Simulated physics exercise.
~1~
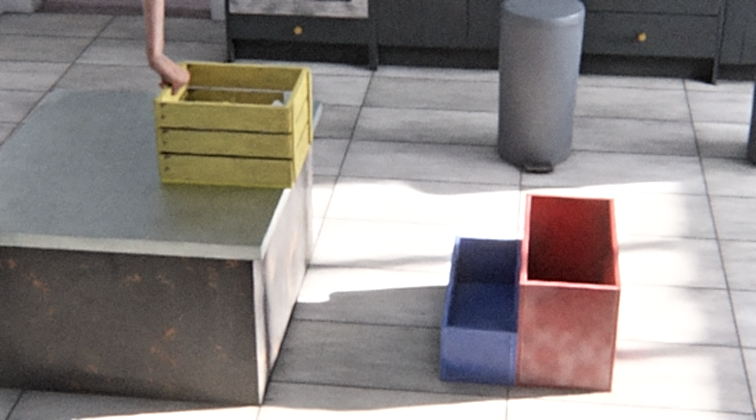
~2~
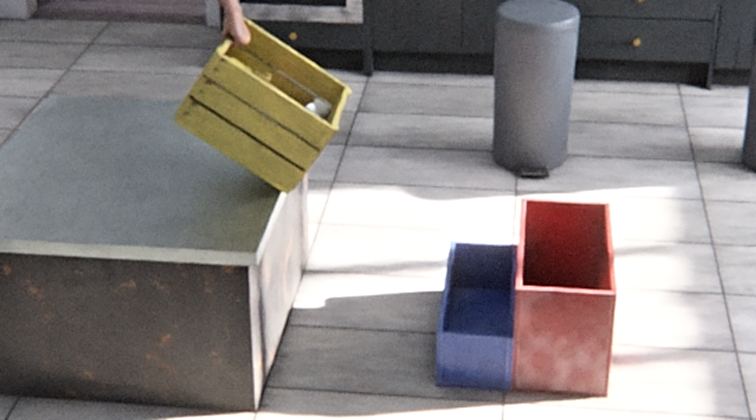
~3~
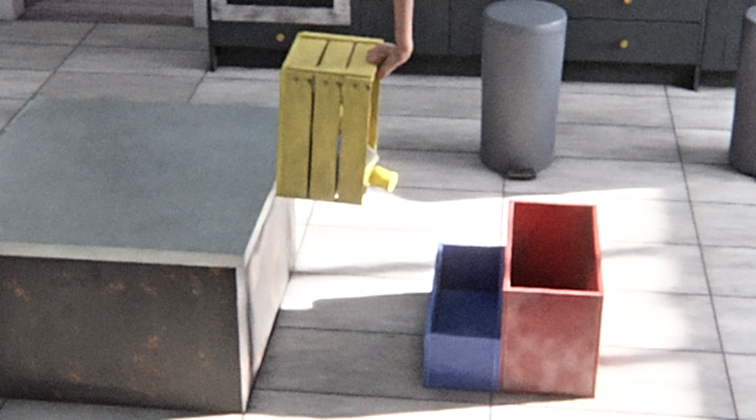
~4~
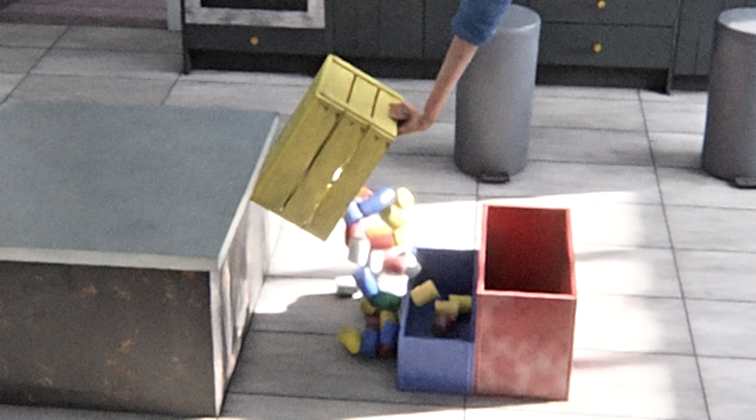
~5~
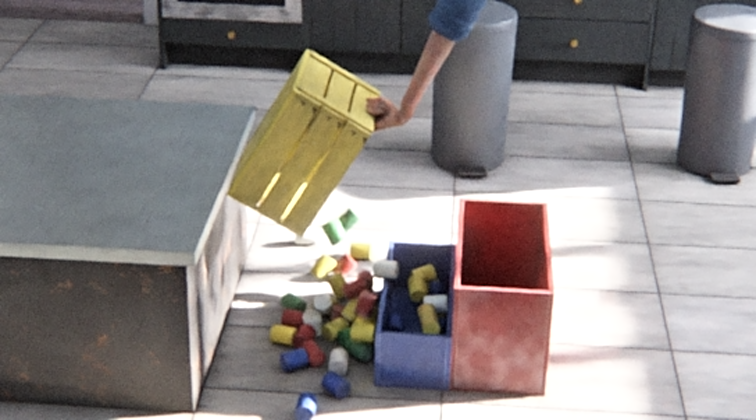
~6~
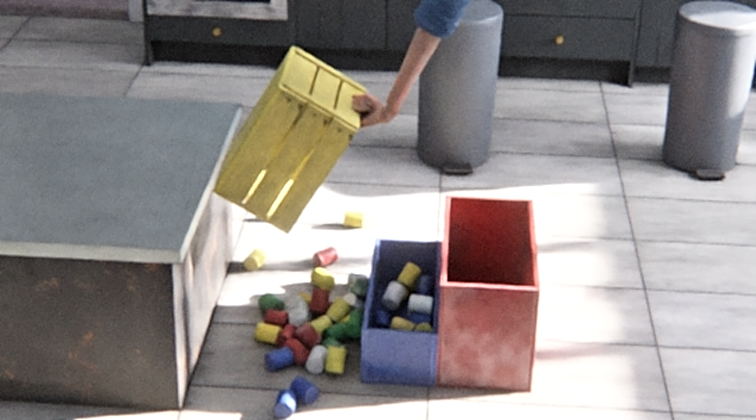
A hand tips a yellow crate off a bench edge, spilling colourful cylinders partly into a blue tote but mostly onto the floor.
